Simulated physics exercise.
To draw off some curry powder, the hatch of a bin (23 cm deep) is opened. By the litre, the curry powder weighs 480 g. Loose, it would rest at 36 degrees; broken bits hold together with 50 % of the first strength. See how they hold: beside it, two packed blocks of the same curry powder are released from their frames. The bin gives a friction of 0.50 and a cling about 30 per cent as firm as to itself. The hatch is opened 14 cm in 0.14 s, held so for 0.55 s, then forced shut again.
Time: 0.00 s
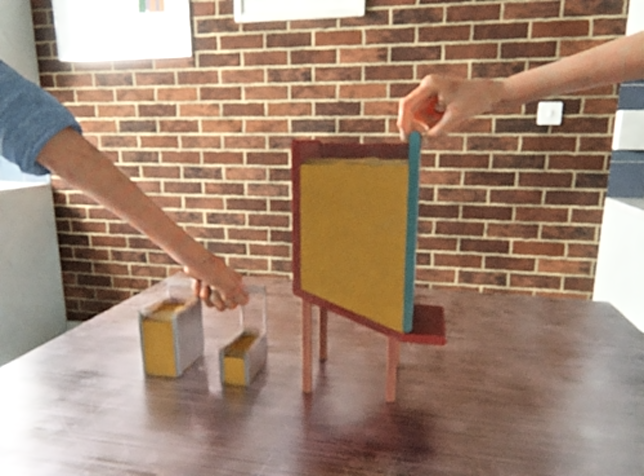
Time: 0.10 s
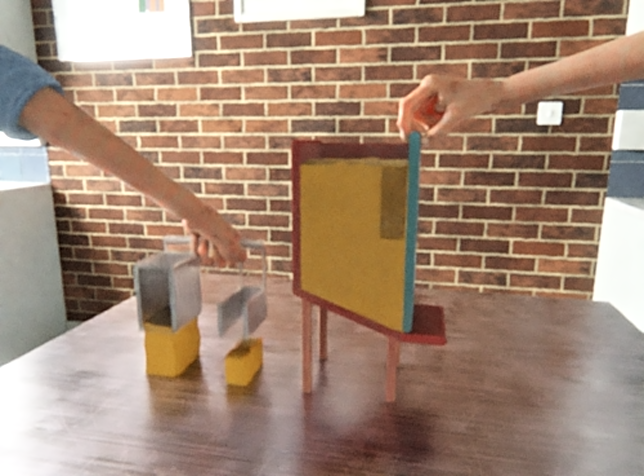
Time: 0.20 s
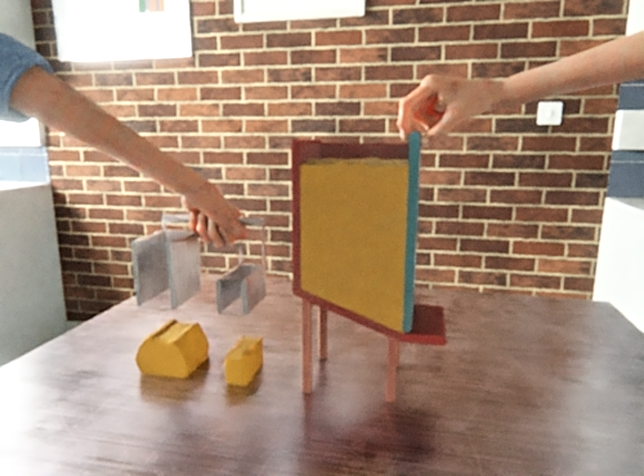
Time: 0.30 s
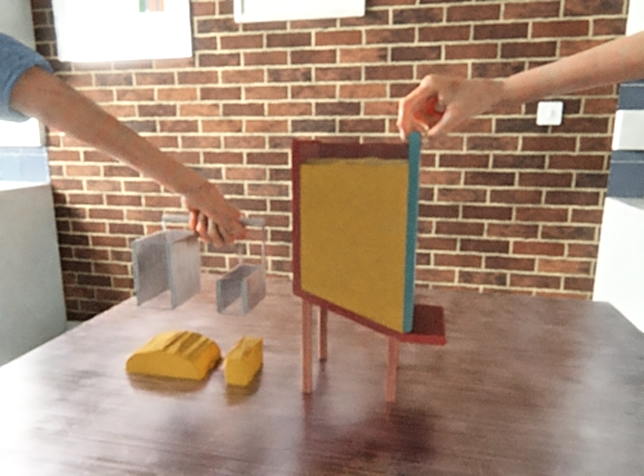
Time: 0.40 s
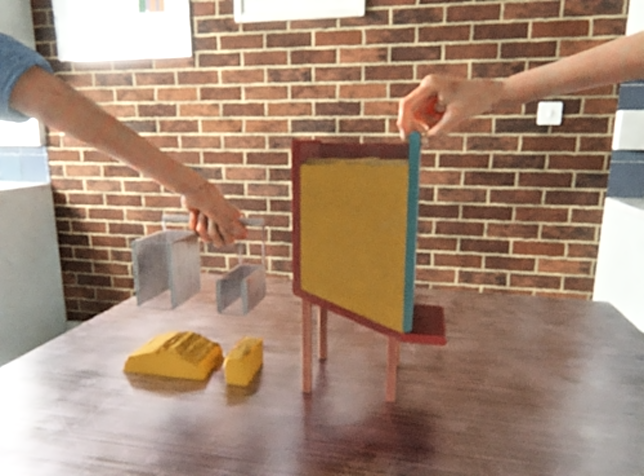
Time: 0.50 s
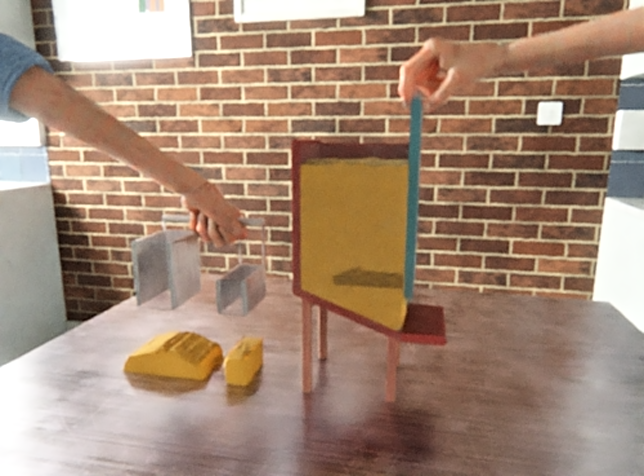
Two clear frameless-looking molds were lifted by a hand on the left, and the taller yellow block slumped into a low heap while the smaller barely changed; then another hand raised the blue hatch slightly.
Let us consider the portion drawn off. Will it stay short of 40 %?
No, it ends above 40 %.
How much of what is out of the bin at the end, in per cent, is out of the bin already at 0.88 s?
Looks like roughly 50 %, give or take.
After 0.68 s, the hatch is 14 cm open and 4 % is out.
After 0.88 s, the hatch is 14 cm open and 23 % is out.
After 1.08 s, the hatch is 14 cm open and 39 % is out.
After 1.29 s, the hatch is 3.2 cm open and 49 % is out.
After 1.75 s, the hatch is shut and 50 % is out.
